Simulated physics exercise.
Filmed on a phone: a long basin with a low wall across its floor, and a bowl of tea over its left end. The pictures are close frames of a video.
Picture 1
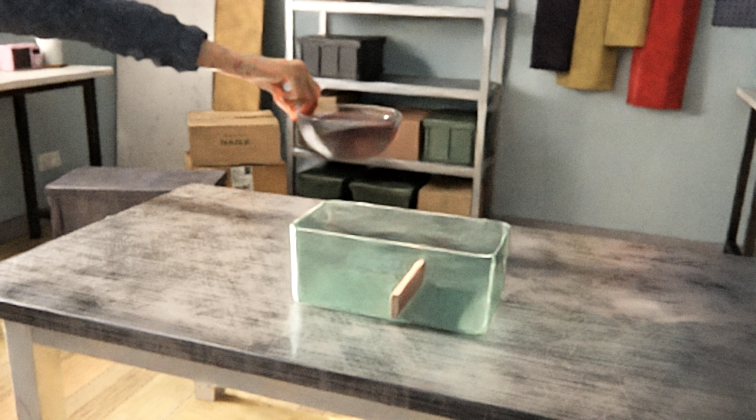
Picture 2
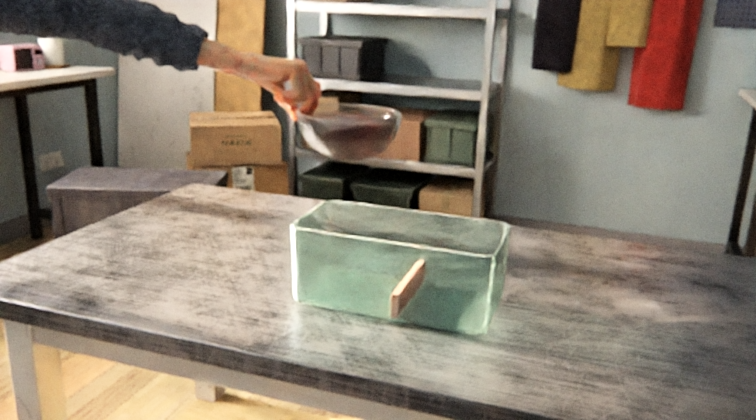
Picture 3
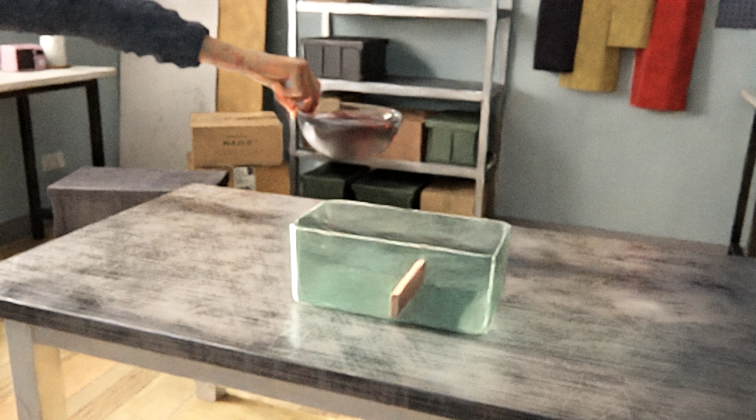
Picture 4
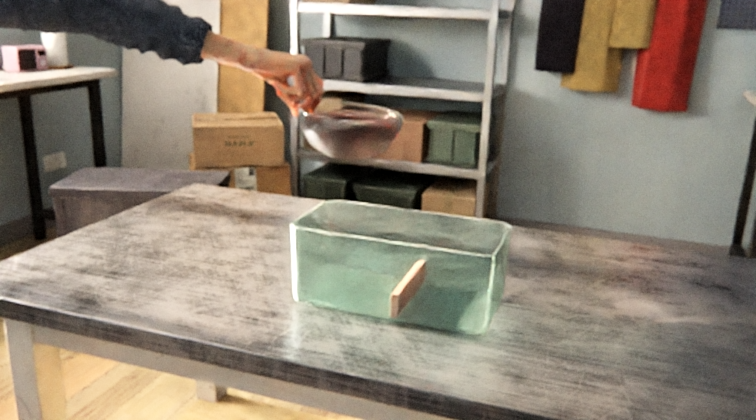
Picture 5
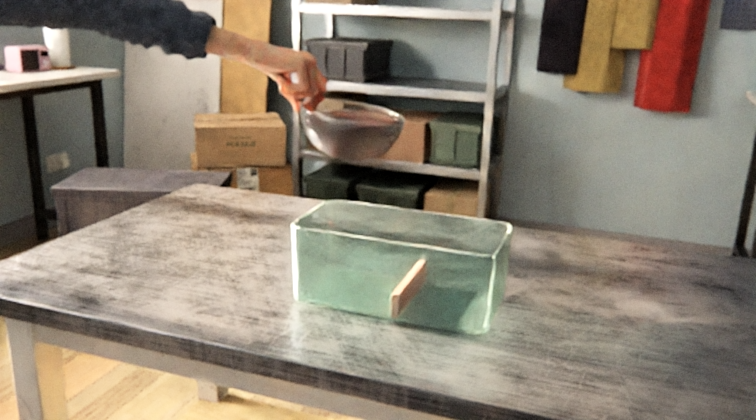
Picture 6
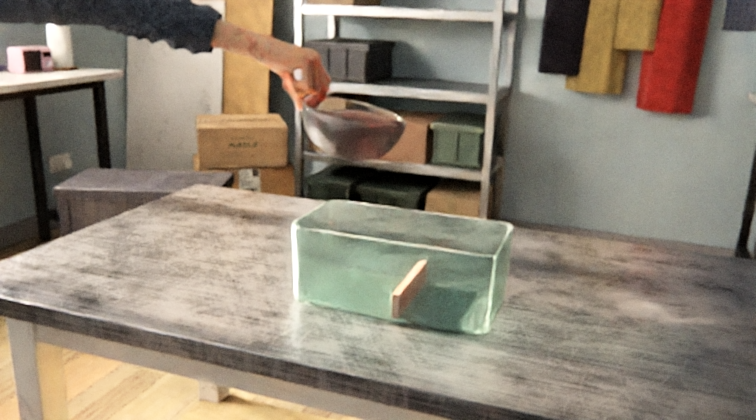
A hand held a glass bowl of dark liquid level above the left end of a long clear basin with a low wall inside, then slowly tilted it slightly to the right.
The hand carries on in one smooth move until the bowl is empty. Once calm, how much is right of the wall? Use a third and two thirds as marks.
In the end above two thirds is right of the wall.
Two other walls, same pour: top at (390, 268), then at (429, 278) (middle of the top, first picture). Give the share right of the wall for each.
About 90 and 60 per cent.
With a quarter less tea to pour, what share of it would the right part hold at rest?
It comes to 75 per cent or so.
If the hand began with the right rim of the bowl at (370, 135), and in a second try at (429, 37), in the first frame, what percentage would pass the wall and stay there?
First some 35, then 70 per cent.
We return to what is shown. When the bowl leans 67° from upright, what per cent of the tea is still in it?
Close to 35 per cent.
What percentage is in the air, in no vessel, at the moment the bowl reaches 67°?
It comes to 40 per cent or so.
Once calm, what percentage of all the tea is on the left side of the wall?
Some 20 per cent.
A moment on, the tilt is 67° and 35 per cent is still to pour, 1 is left of the wall and 24 right of it.
Next, the tilt is 101° and 1 per cent is still to pour, 17 is left of the wall and 78 right of it.
Then the tilt is 106° and 0 per cent is still to pour, 22 is left of the wall and 78 right of it.
Later the tilt is 106° and 0 per cent is still to pour, 22 is left of the wall and 78 right of it.
In the end 22 per cent lies left of the wall, 78 right of it and 0 outside.
